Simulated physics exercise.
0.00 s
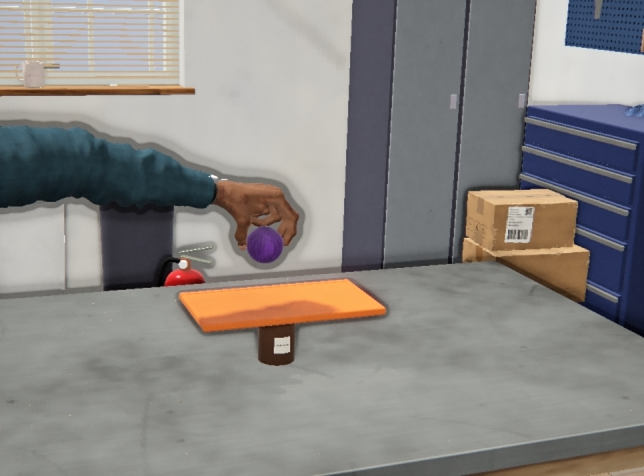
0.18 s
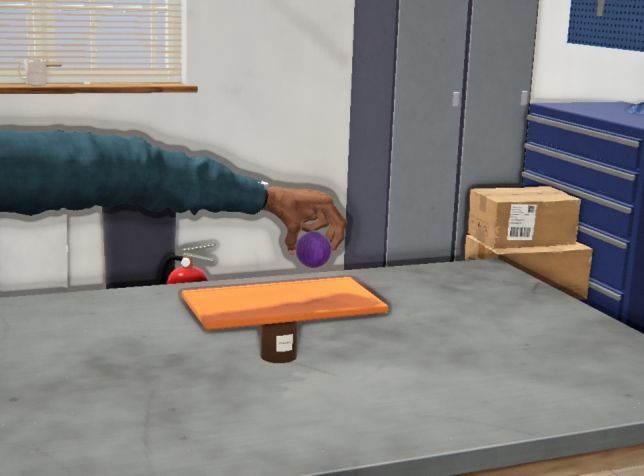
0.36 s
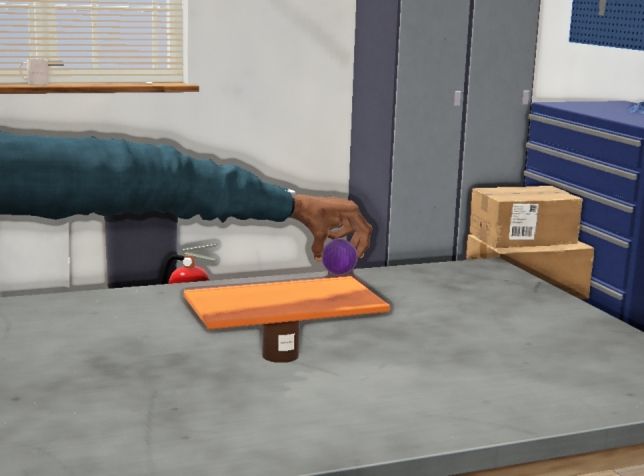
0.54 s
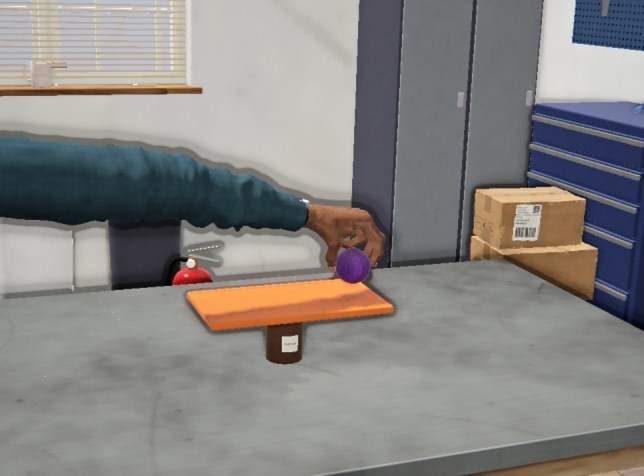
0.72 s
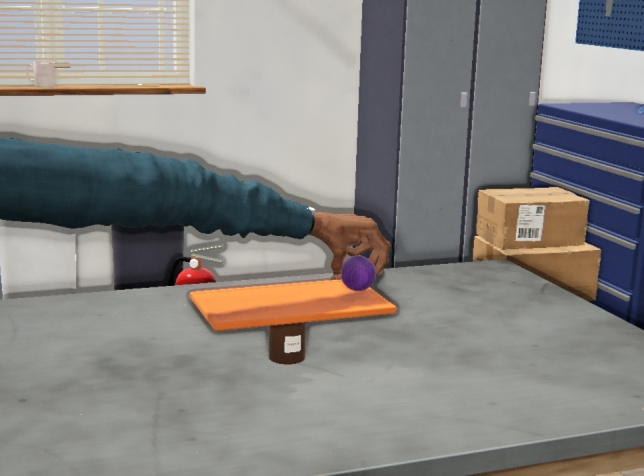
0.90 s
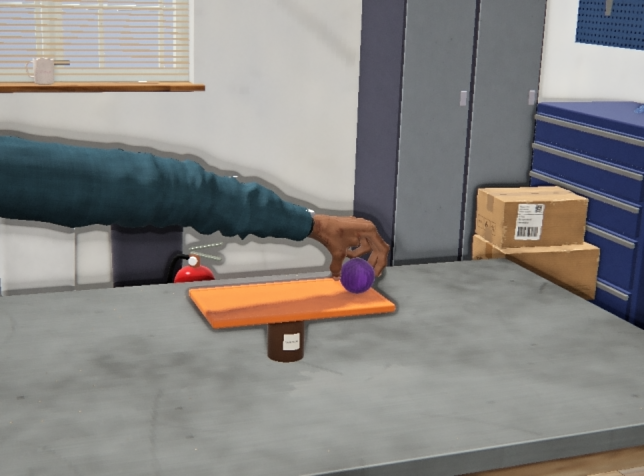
A hand carries a purple onion rightward and lowers it onto an orange lid.
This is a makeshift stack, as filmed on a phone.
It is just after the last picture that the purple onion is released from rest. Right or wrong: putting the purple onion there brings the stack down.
Right, the stack comes down.
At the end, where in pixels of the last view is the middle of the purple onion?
Close to pixel (461, 324).
After 1.30 s, purple onion now fallen; orange lid tipped 41° from how it was.
After 1.50 s, orange lid tipped 30° from how it was.
After 1.60 s, orange lid tipped 25° from how it was.
After 1.80 s, orange lid now fallen.
At rest (3.5 s), fallen, orange lid and purple onion; brown jar in place. Seen from the same camera at the end, purple onion near (461, 324). The stack comes apart.
